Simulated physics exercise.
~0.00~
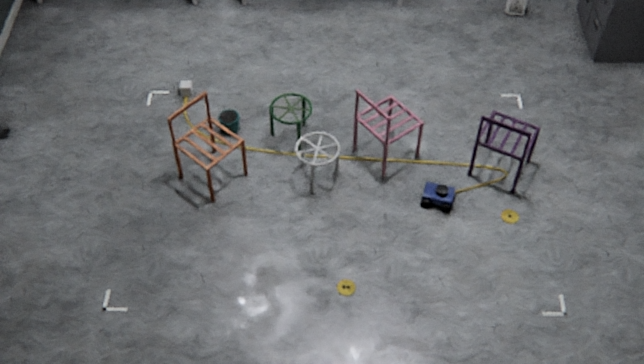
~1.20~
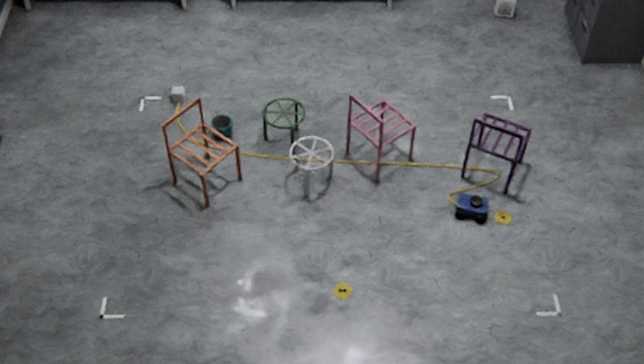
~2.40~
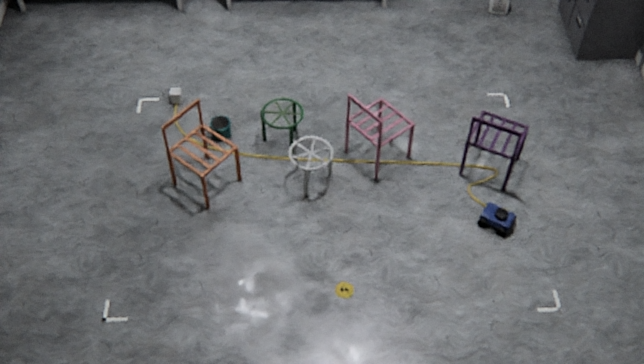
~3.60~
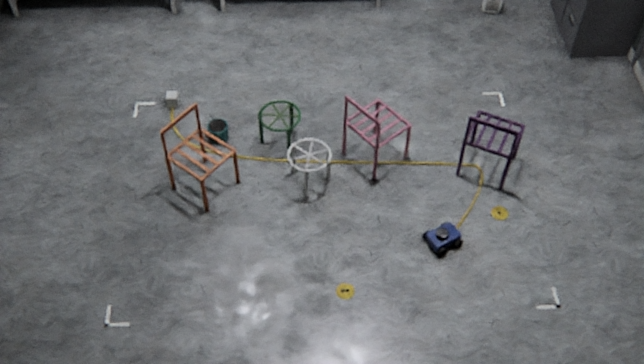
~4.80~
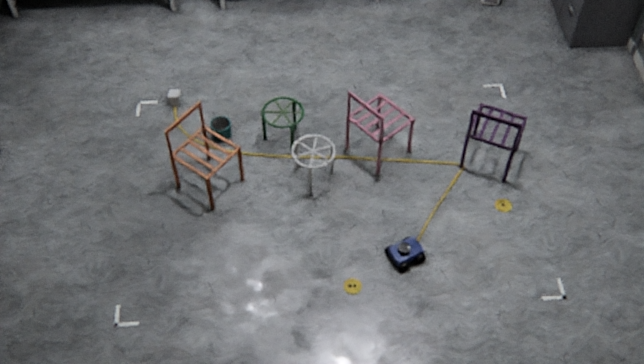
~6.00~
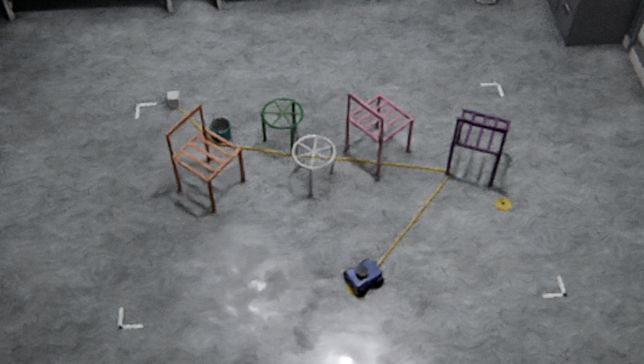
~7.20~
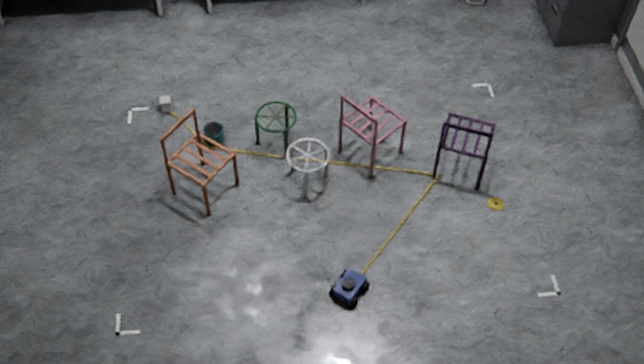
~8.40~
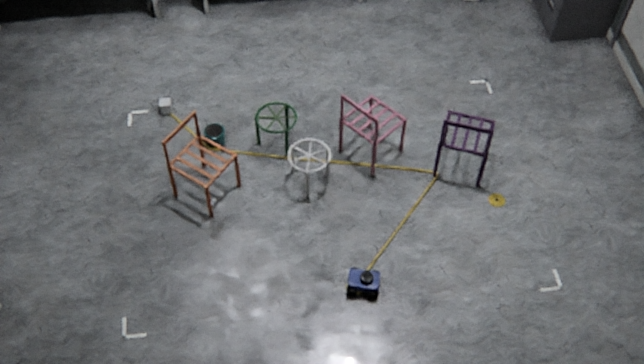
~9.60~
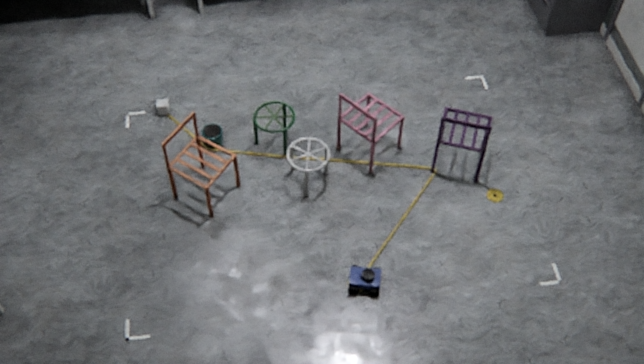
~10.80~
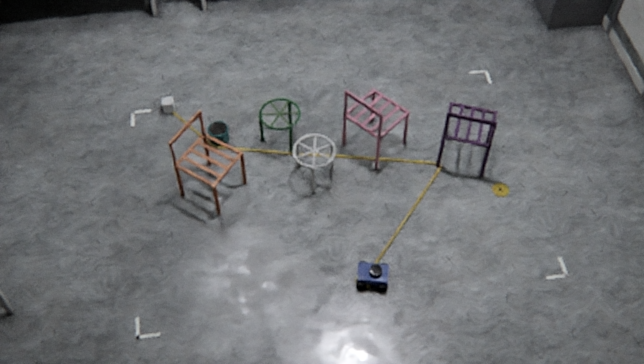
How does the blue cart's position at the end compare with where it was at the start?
It starts near the front left of the purple chair and ends farther down and to the left, on the open floor well in front of the chairs and stools.
